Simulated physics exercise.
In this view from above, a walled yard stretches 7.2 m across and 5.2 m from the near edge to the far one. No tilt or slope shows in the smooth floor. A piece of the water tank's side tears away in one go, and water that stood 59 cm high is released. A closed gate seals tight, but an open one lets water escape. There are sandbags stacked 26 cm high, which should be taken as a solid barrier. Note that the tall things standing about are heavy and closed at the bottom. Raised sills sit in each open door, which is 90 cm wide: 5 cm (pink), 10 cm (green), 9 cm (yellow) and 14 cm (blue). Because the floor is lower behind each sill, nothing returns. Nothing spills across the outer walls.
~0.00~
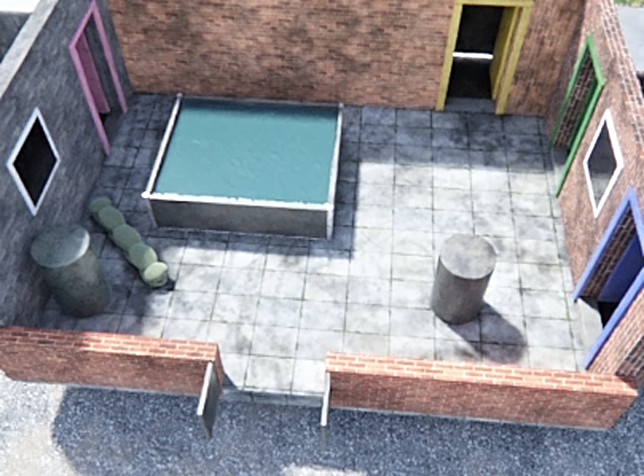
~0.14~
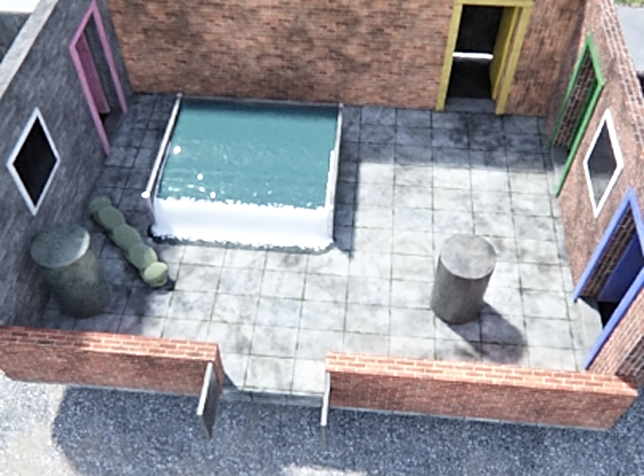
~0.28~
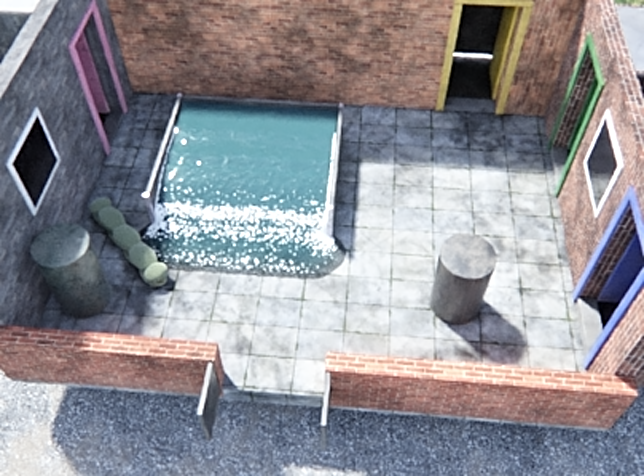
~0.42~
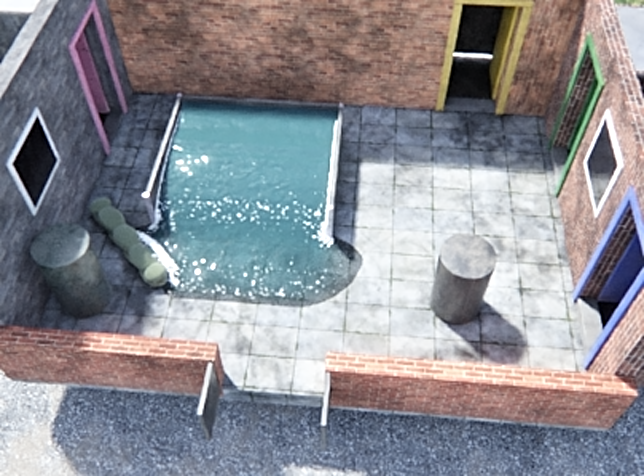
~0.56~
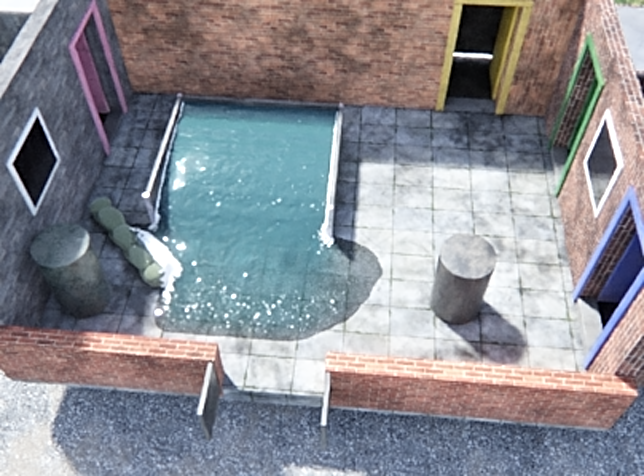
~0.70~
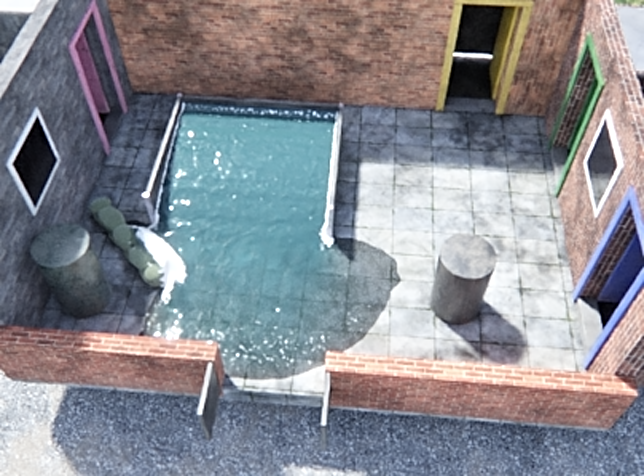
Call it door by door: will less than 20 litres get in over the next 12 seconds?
Pink door - yes, less; green door - yes, less; yellow door - yes, less; blue door - yes, less.
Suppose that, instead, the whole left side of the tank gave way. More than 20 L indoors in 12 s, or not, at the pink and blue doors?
Checking each door against the limit: Pink tops it, blue does not exceed it.
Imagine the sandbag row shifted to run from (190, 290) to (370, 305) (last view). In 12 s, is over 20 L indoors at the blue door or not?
Blue: Within it.
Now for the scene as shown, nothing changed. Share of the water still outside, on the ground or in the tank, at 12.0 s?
I'd say close to 64 percent is still there.
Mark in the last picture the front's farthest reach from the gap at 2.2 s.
(549, 397).
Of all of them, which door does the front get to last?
Yellow.
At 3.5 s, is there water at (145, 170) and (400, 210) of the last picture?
Soaked, untouched.
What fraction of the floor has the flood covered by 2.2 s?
Close to 40 in a hundred parts are wet.
After 1.4 s water covers 30 % of the floor and is deepest (44 cm) near (209, 356); pink door not reached, green door not reached, yellow door not reached, blue door not reached.
After 2.2 s water covers 40 % of the floor and is deepest (36 cm) near (192, 368); pink door 3 cm at the sill, 0 L in, green door not reached, yellow door not reached, blue door not reached.
After 3.5 s water covers 50 % of the floor and is deepest (30 cm) near (28, 354); pink door 5 cm at the sill, 0 L in, green door not reached, yellow door not reached, blue door 12 cm at the sill, 0 L in.
After 7.0 s water covers 90 % of the floor and is deepest (14 cm) near (92, 226); pink door 3 cm at the sill, 2 L in, green door 3 cm at the sill, 0 L in, yellow door 7 cm at the sill, 0 L in, blue door 10 cm at the sill, 9 L in.
After 12.0 s water covers 95 % of the floor and is deepest (10 cm) near (512, 192); pink door 3 cm at the sill, 5 L in, green door 9 cm at the sill, 0 L in, yellow door 9 cm at the sill, 1 L in, blue door 7 cm at the sill, 10 L in.
